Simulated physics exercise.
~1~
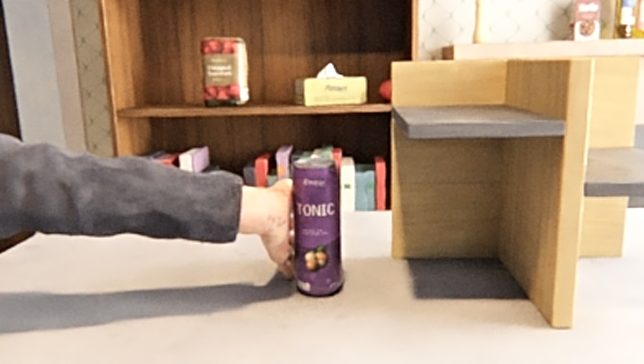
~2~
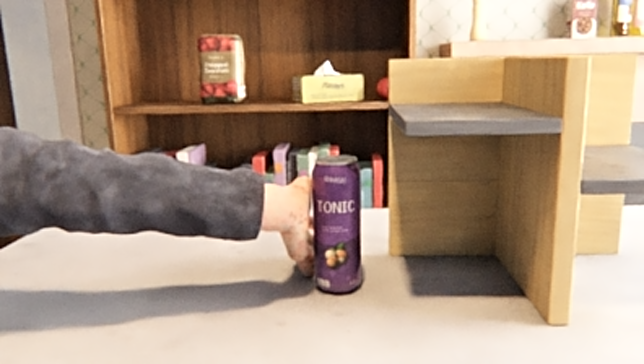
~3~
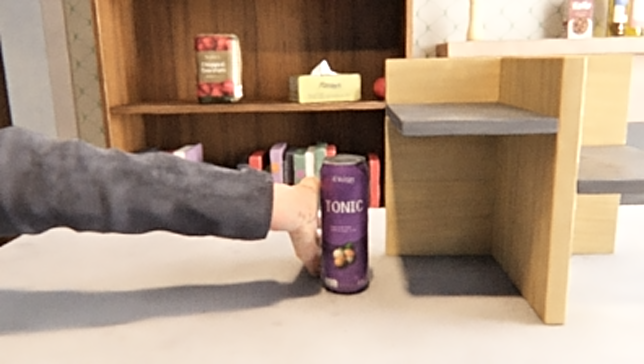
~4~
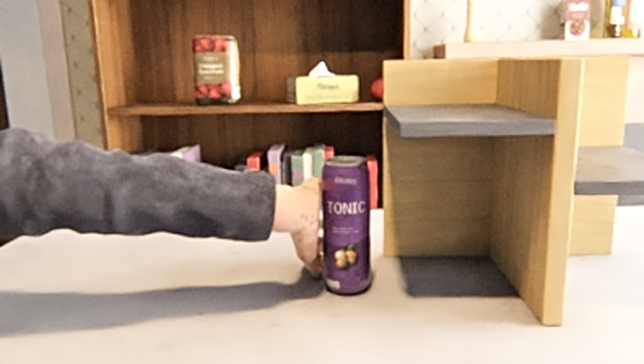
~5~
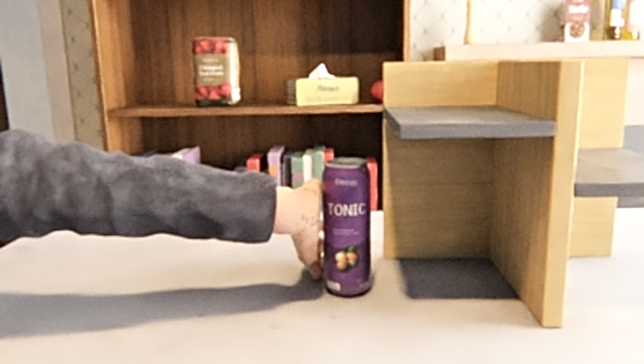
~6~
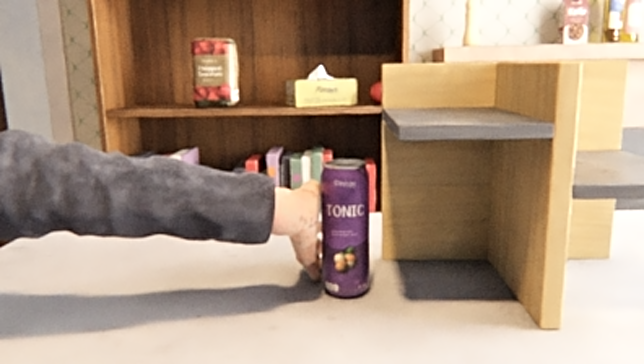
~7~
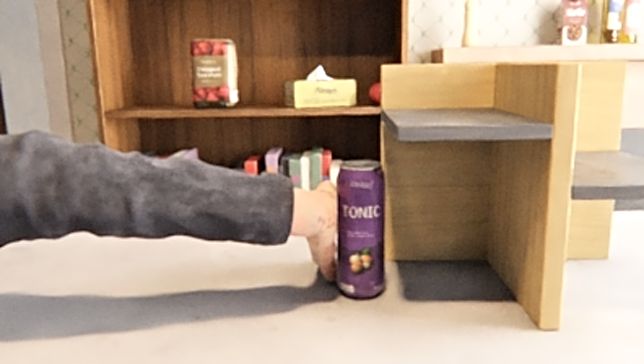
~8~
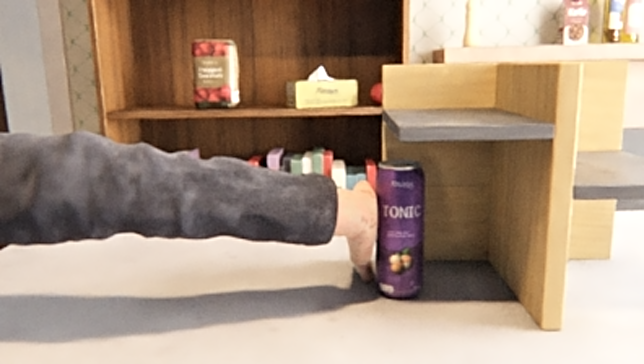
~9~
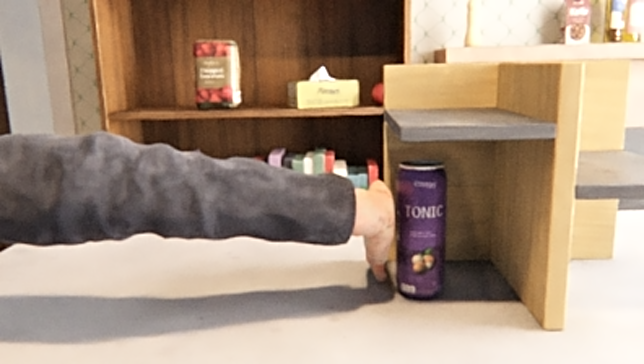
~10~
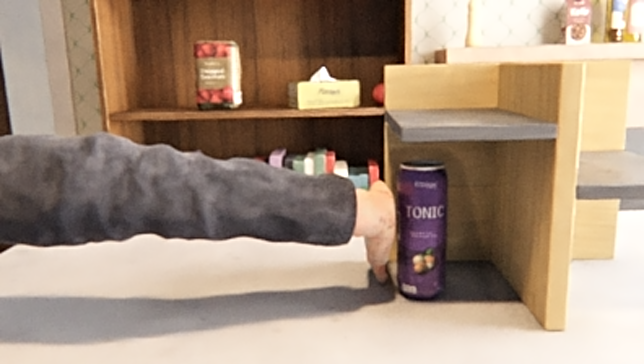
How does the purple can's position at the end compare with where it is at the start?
At the start the purple can stands on the open tabletop to the left of the wooden rack. By the end it is farther right, upright inside the rack beneath the grey shelf.
